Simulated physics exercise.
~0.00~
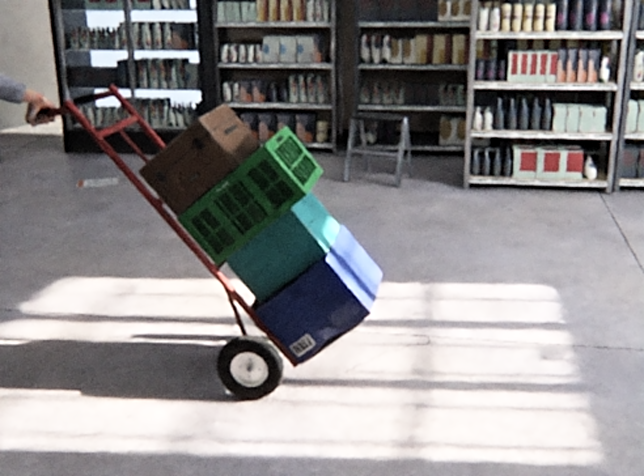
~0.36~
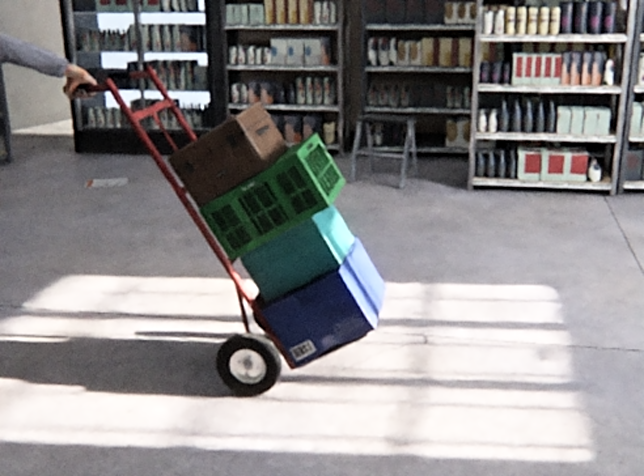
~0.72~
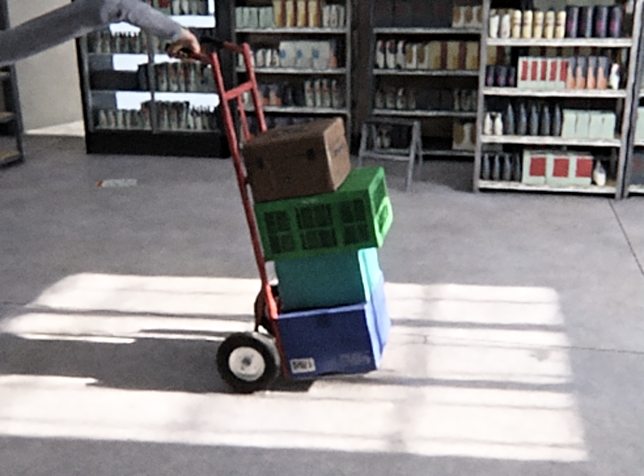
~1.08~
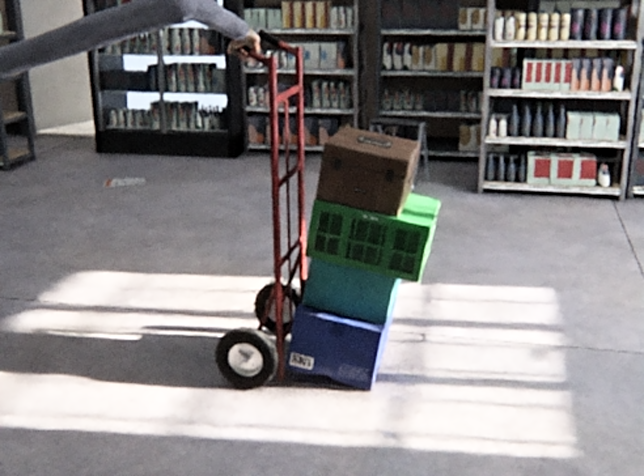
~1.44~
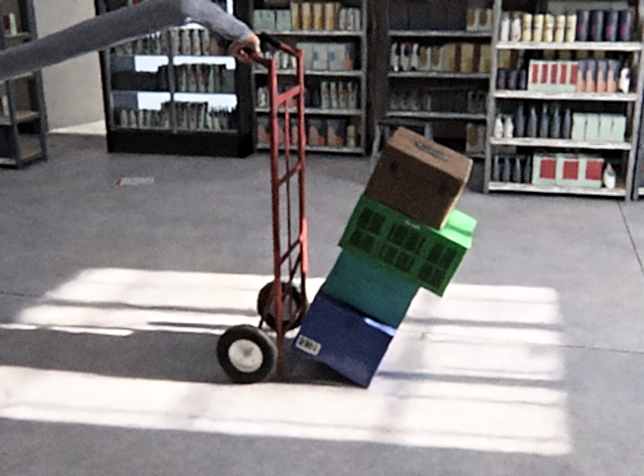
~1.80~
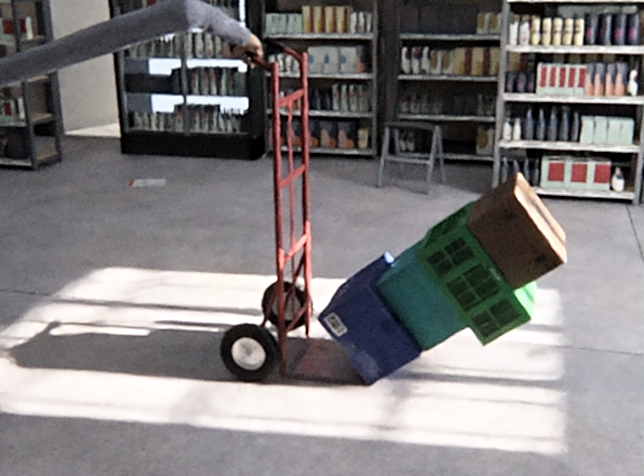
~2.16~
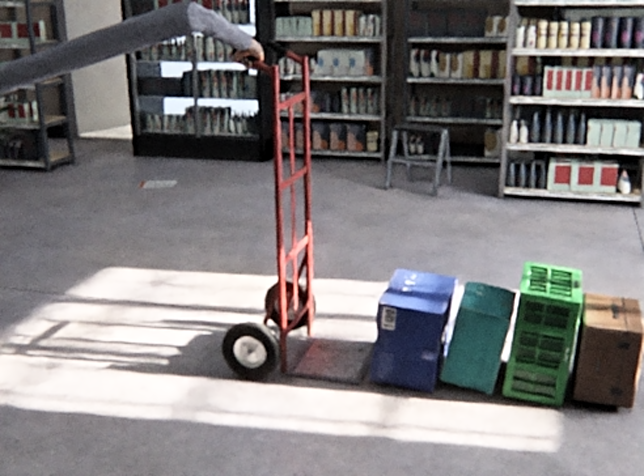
A red hand truck is swung upright by a hand, and its four stacked boxes topple right onto the floor.
